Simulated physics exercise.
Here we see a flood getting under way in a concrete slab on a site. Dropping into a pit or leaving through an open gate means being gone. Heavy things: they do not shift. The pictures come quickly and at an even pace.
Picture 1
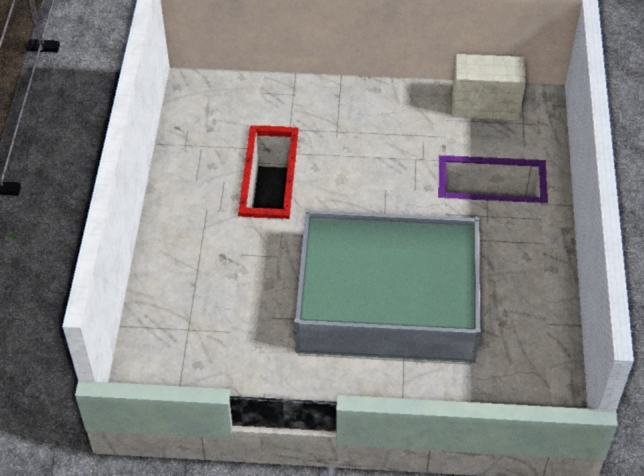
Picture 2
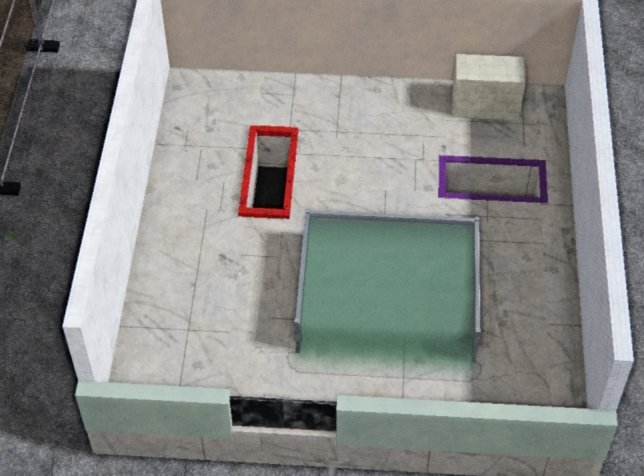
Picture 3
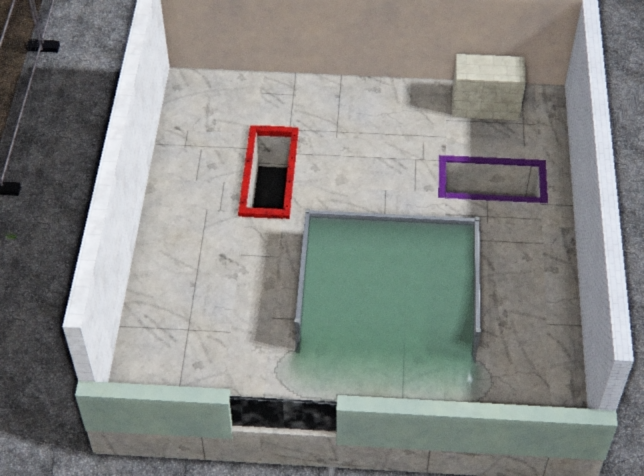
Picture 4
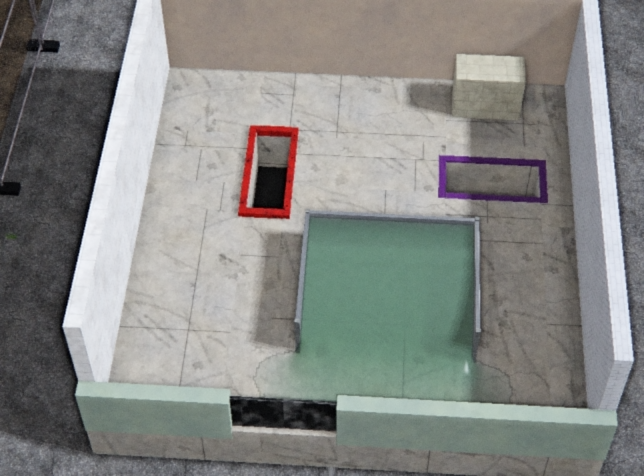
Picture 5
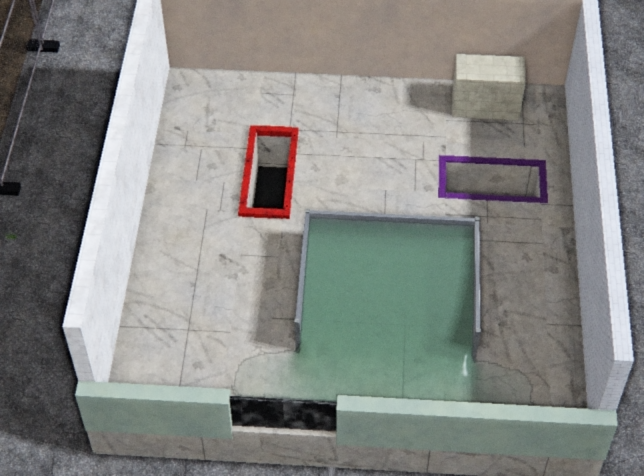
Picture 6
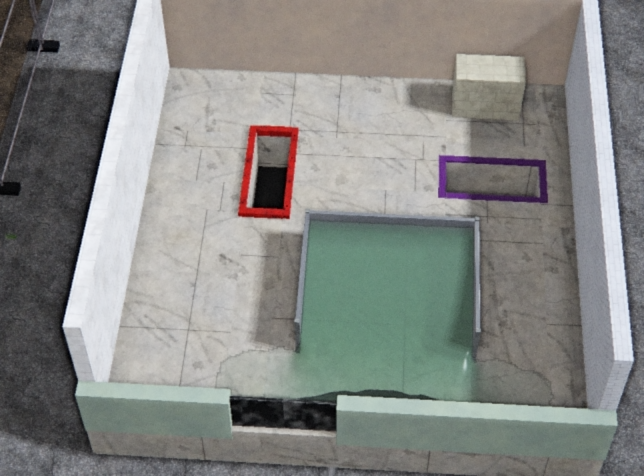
The clip shows a grey-sided tank of green water in a walled enclosure with red-framed and purple-framed floor openings; its near side opens, and water pours out, spreading across the pale floor toward the low front wall.
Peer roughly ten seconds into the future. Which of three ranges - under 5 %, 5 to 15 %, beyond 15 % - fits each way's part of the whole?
For the gate, under 5 %; for the red pit, under 5 %; for the purple pit, beyond 15 %.
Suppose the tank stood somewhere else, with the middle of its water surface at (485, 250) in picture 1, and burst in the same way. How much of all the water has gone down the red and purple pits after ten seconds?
I'd say the red pit takes 0 % while the purple pit takes 4 %.
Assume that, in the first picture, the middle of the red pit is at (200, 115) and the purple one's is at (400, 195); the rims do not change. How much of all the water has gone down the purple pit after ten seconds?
So the purple pit ends up with 10 in a hundred.
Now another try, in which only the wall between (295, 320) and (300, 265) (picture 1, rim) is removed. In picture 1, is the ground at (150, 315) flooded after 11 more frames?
It would be soaked.
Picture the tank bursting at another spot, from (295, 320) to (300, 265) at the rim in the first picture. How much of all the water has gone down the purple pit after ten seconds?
Purple: 6 %.
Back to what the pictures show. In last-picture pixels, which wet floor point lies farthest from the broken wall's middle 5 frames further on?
Look around (104, 409).
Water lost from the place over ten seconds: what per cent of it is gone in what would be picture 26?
Roughly 10 %.
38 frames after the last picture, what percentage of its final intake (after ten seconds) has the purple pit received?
By my reckoning, 55 percent.
A moment on, water covers 20 % of the floor; the gate 0 %, the red pit 0 %, the purple pit 0 %.
Next, water covers 30 % of the floor; the gate 0 %, the red pit 0 %, the purple pit 0 %.
Then, water covers 55 % of the floor; the gate 0 %, the red pit 0 %, the purple pit 2 %.
Later, water covers 80 % of the floor; the gate 0 %, the red pit 0 %, the purple pit 12 %.
In the end, water covers 95 % of the floor; the gate 0 %, the red pit 0 %, the purple pit 22 %.
